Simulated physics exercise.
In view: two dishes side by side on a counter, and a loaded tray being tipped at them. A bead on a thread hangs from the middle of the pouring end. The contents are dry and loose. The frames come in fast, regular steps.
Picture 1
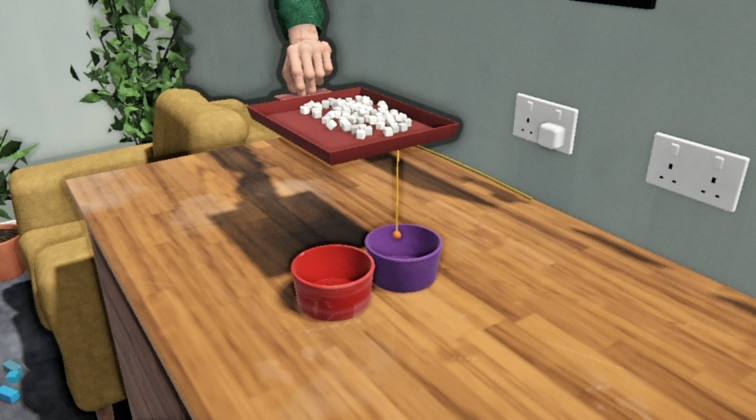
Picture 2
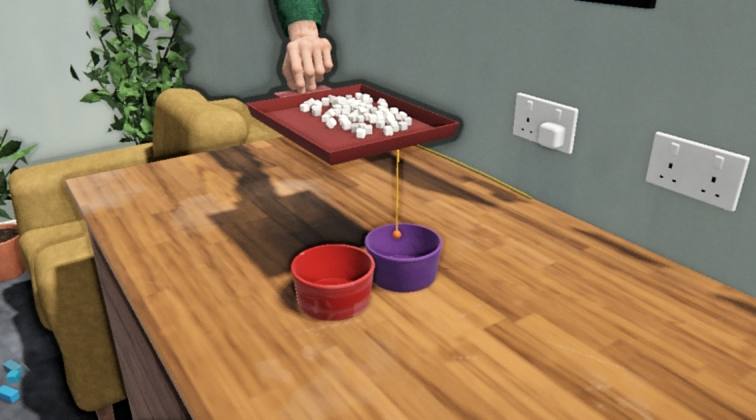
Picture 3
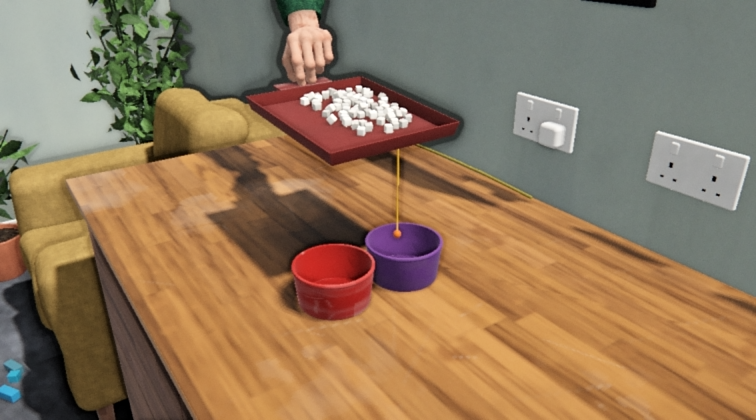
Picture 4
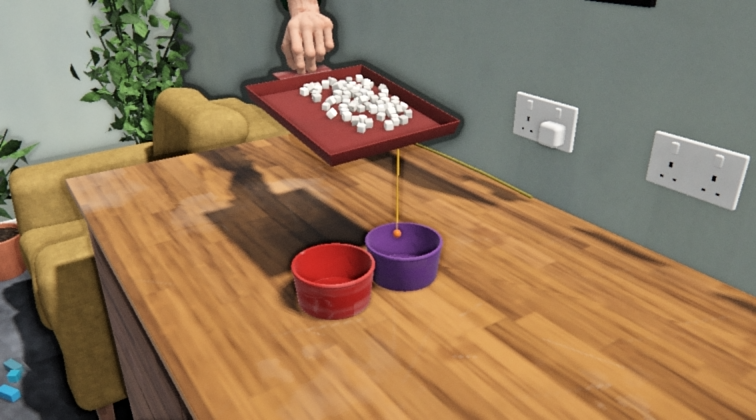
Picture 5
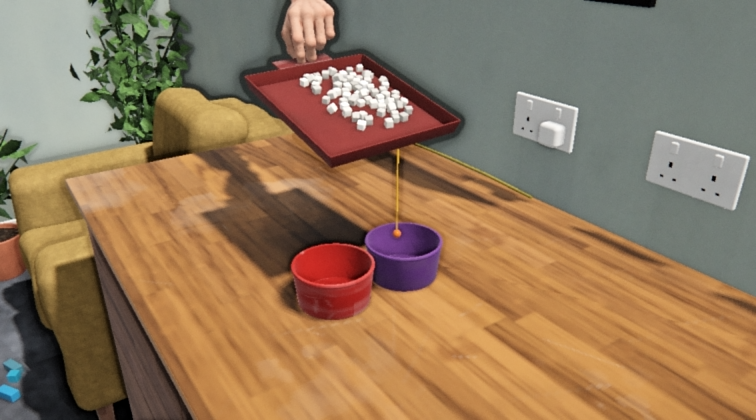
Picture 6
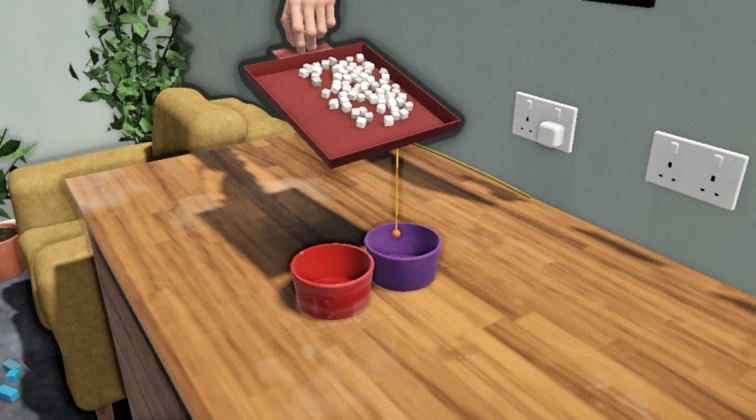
A hand held a red tray of small white cubes above a red dish and a purple dish on a wooden counter, then gradually raised the tray's back end, tilting it toward the front.
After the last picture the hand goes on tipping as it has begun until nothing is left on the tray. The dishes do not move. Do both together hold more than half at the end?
Caught overall: Less than half.
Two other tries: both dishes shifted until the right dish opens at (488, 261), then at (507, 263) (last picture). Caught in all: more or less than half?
One: Under half. Two: Less than half.
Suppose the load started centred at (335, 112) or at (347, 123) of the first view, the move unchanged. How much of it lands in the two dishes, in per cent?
About 40 and 20 per cent.
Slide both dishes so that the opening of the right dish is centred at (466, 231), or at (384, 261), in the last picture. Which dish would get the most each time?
First the left-hand dish, then the dish on the right.
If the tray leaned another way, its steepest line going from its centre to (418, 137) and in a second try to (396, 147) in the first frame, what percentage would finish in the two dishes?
In turn 10 and 0 in a hundred.
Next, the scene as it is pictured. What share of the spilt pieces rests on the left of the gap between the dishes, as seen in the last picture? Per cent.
Some 10 per cent.
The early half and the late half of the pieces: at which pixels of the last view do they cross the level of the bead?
Around (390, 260) and then (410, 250).
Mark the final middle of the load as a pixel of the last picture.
Roughly at (405, 319).
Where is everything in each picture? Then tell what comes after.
The first picture shows corners of the pouring end (331, 150) and (454, 123), level; middle of the load (357, 116), sugar cubes; left dish (354, 297); right dish (426, 271); bead on its thread (397, 235).
The second picture shows corners of the pouring end (331, 150) and (454, 122), level; middle of the load (357, 114).
The third picture shows corners of the pouring end (332, 151) and (455, 121), tipped barely, lowest at the left corner; middle of the load (358, 109).
The fourth picture shows corners of the pouring end (332, 152) and (455, 120), tipped a little, lowest at the left corner; middle of the load (358, 102).
The fifth picture shows corners of the pouring end (332, 154) and (456, 120), tipped a little, lowest at the left corner; middle of the load (358, 95).
The sixth picture shows corners of the pouring end (332, 156) and (456, 119), tipped clearly, lowest at the left corner; middle of the load (358, 89); left dish (354, 296); right dish (426, 269).
Just after the last frame, tray tipped steeply; almost all on the tray; about a tenth in the air.
A moment on, tray tipped right over; the larger part on the tray; about a tenth outside both; just a few in the air.
Further on, tray tipped past a quarter turn; roughly a quarter in the left dish; the larger part outside both.
When it is over, tray tipped past a quarter turn; roughly a quarter in the left dish; not one in the right dish; the larger part outside both.
